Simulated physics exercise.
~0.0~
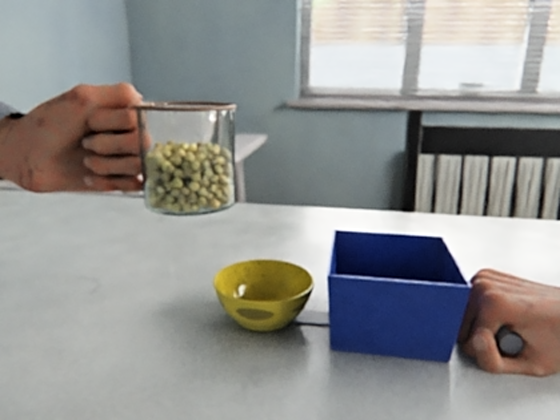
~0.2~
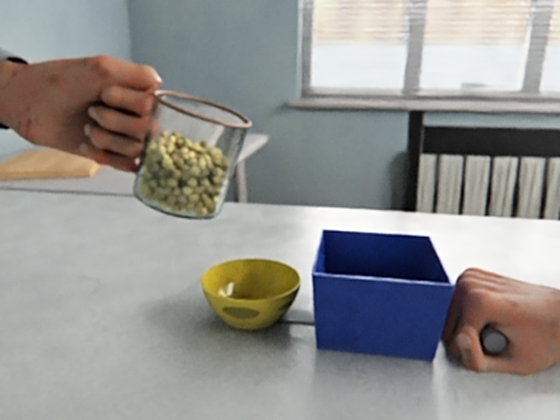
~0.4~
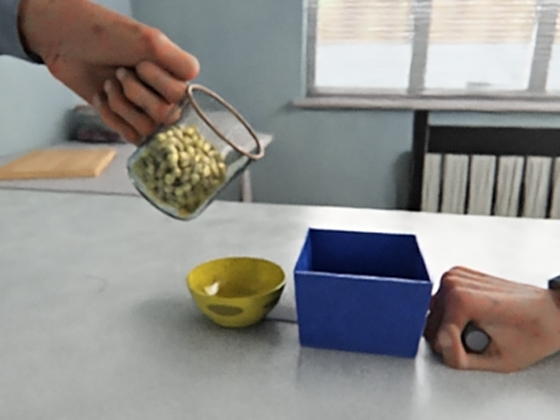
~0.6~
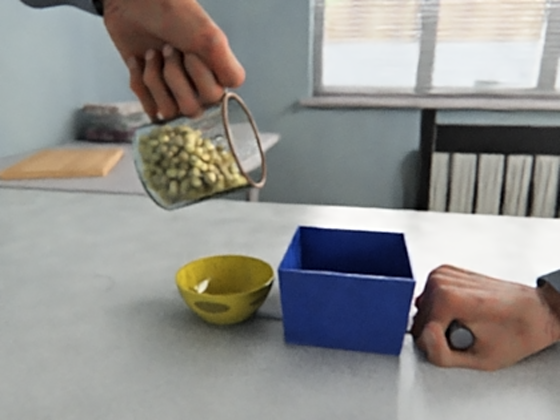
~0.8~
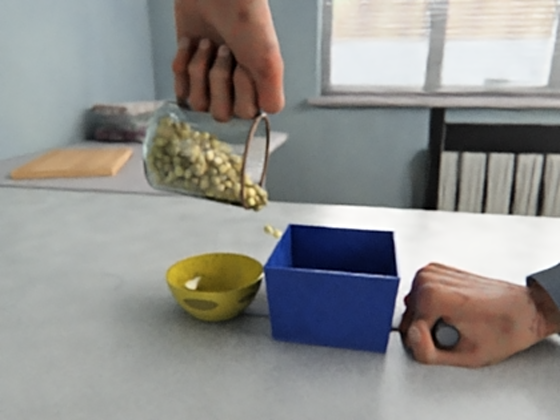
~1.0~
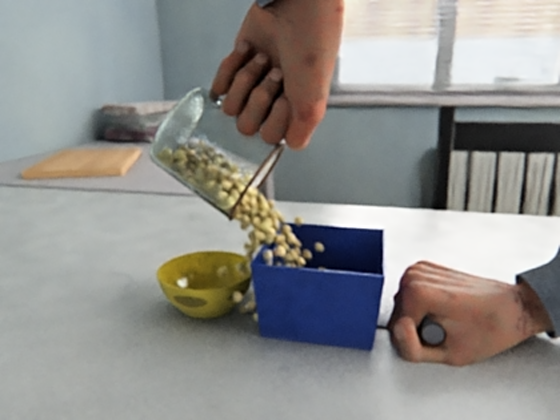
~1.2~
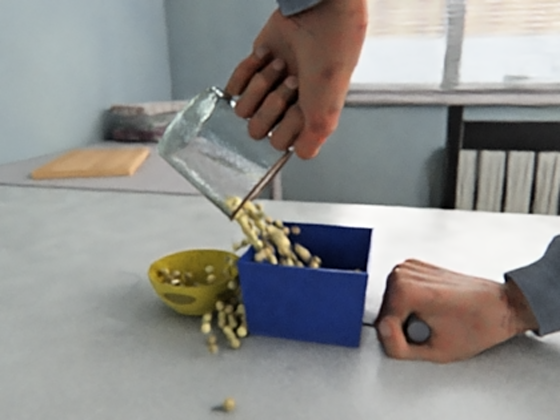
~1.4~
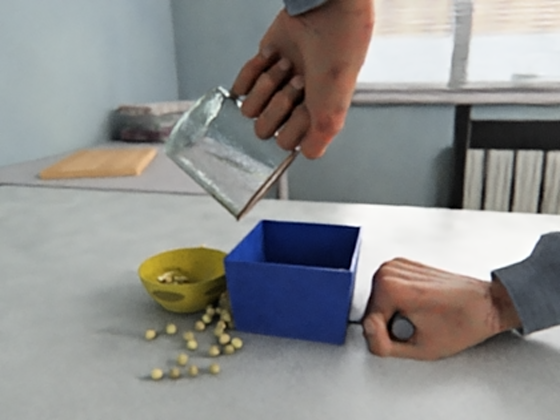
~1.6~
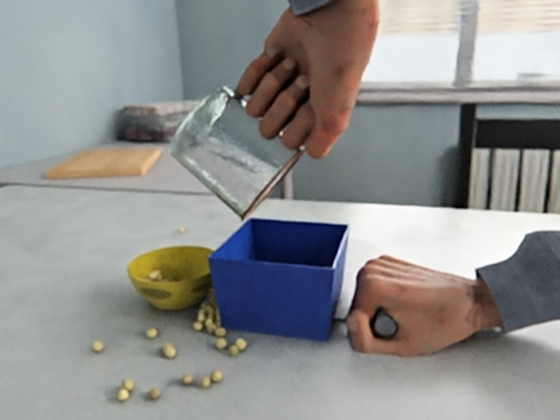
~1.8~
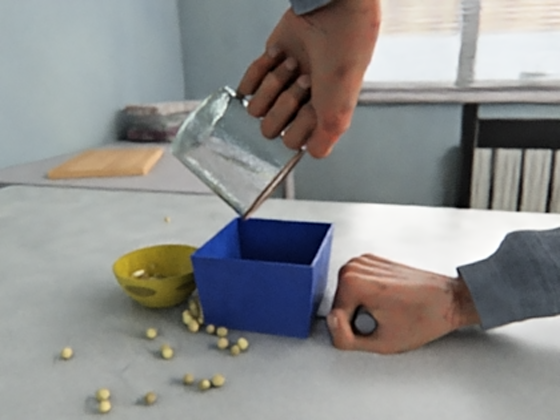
A hand tipped a clear cup of soya beans over a yellow bowl and a blue tin as another hand slid them left, and most beans fell into the tin, a few into the bowl, and the rest scattered across the table.
